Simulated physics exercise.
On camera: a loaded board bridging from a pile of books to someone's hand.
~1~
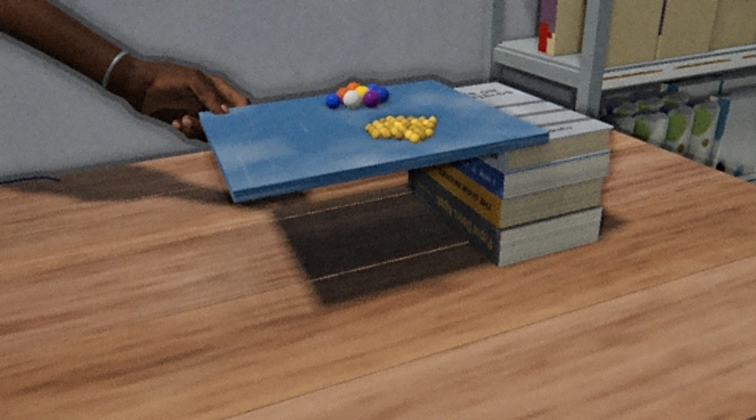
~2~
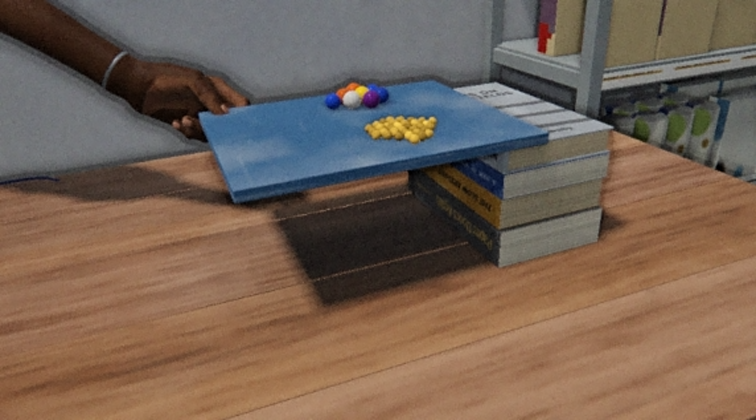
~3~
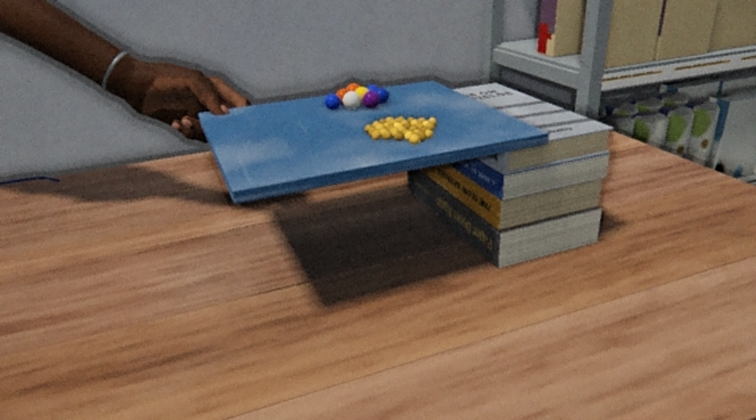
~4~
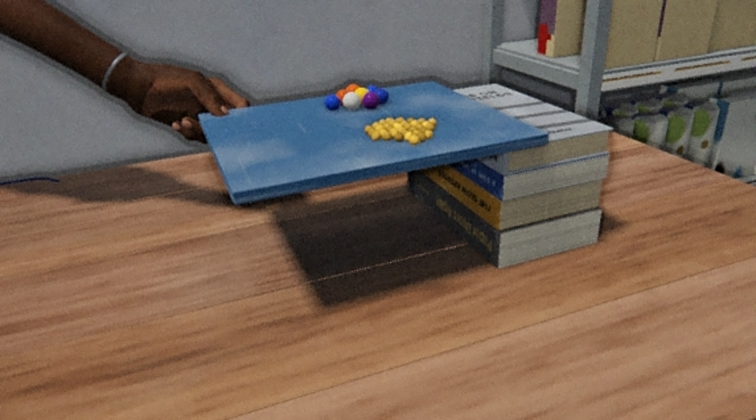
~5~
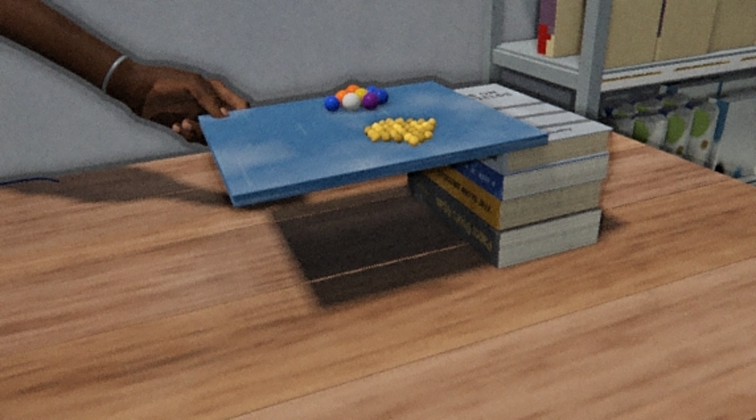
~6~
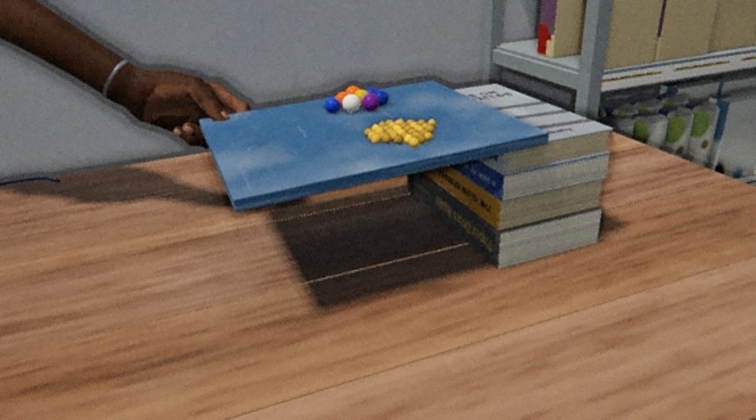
A blue board lies between a stack of thick books on the right and a dark-skinned hand with a pale wristband at left, above a wooden table seen from slightly above. A cluster of small yellow pieces sits near its middle, with shiny orange, white, purple and blue balls behind, and grey shelving stands beyond. At first almost nothing moves, then the hand lowers its end very slightly, while the pieces, balls and camera stay still.
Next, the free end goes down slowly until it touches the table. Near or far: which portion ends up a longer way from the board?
I'd pick the more remote portion; it goes farther.
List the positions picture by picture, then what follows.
In the first picture, held end of the board at (244, 190), level; book pile at (500, 121), tall, over half the board's length; near portion at (402, 130), some puffed corn balls; far portion at (363, 95), a few glass marbles.
In the second picture, held end of the board at (244, 191), level; far portion at (362, 96).
In the third picture, held end of the board at (244, 191), level; near portion at (402, 130).
In the fourth picture, held end of the board at (244, 192), level; far portion at (362, 97).
In the fifth picture, held end of the board at (244, 195), down by 1°; near portion at (401, 132).
In the sixth picture, held end of the board at (245, 199), down by 2°; book pile at (499, 122); near portion at (401, 133), not moving; far portion at (362, 99), not moving.
Then, 0.70 s after the last picture, board sloping at 18°; near portion all still on the board; far portion about two thirds still on the board.
Then, 1.32 s after the last picture, board sloping at 31°; near portion mostly less than half a board's length out; far portion mostly one to two board lengths out.
Then, 1.85 s after the last picture, board resting at 32°; near portion mostly less than half a board's length out; far portion mostly more than two board lengths out, about half gone off the table.
At rest, board resting at 32°; near portion mostly less than half a board's length out; far portion mostly more than two board lengths out, most gone off the table; the far portion has gone farther.
